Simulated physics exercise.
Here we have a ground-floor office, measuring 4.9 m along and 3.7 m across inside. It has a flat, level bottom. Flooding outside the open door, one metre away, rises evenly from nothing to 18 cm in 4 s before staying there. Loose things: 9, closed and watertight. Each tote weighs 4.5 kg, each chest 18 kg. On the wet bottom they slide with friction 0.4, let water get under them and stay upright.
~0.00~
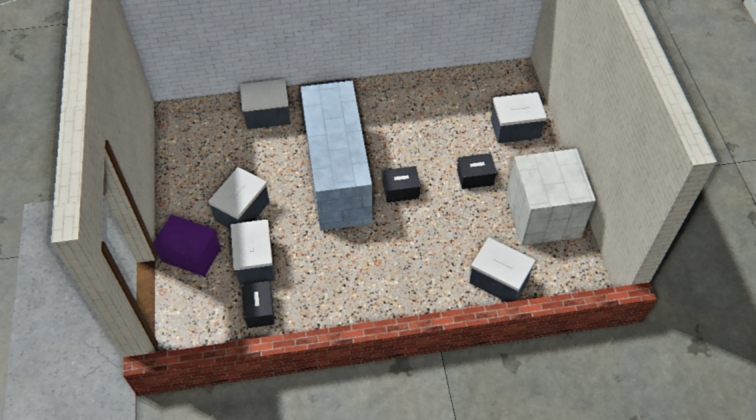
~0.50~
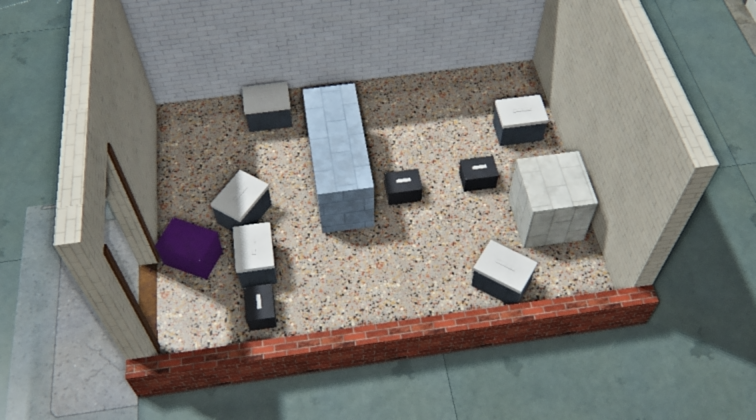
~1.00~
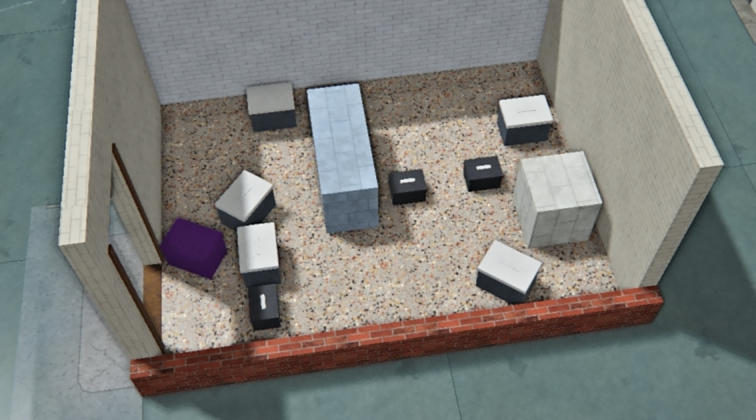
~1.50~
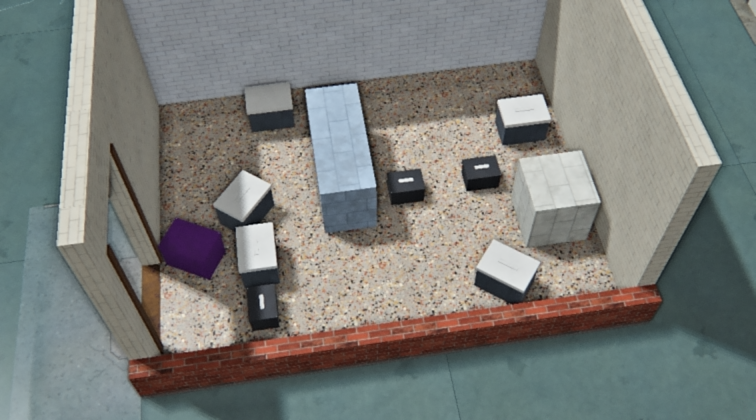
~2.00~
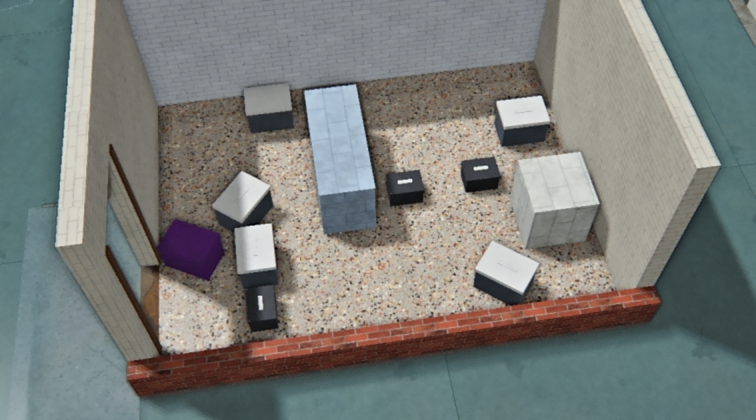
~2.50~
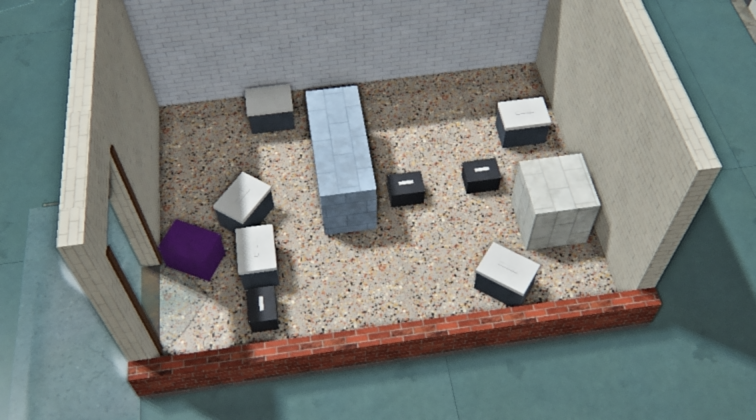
To begin with, an open-topped room with a speckled floor holds a purple chest, a tall blue block and scattered boxes, with dry grey ground outside. Greenish water then covers the ground around the walls, and lastly a small wet patch shows inside the left doorway while the furnishings stay put.
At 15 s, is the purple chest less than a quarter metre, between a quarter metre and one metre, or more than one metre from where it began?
Shifts somewhat.
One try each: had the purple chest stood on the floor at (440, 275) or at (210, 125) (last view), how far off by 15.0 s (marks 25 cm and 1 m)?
Try one - it is swept a long way; try two - it hardly stirs.
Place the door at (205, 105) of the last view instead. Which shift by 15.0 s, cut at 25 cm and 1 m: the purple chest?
In that case the purple chest goes a long way.
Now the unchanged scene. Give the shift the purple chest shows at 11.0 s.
50 cm or so by then.
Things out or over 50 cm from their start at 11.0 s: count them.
By then the count is 5.
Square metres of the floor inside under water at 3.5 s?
Near 1.5 m2 in all.
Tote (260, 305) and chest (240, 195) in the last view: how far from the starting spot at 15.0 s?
350 cm, 0 cm.
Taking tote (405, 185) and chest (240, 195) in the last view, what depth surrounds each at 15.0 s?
9 and 6 cm.
After 3.5 s the purple chest is near (189, 241), 0.0 m from its start, aground; 0 afloat.
After 6.8 s the purple chest is near (190, 202), 0.5 m from its start, aground; 1 afloat.
After 11.0 s the purple chest is near (190, 202), 0.5 m from its start, aground; 3 afloat.
After 15.0 s the purple chest is near (190, 202), 0.5 m from its start, aground; 5 afloat.
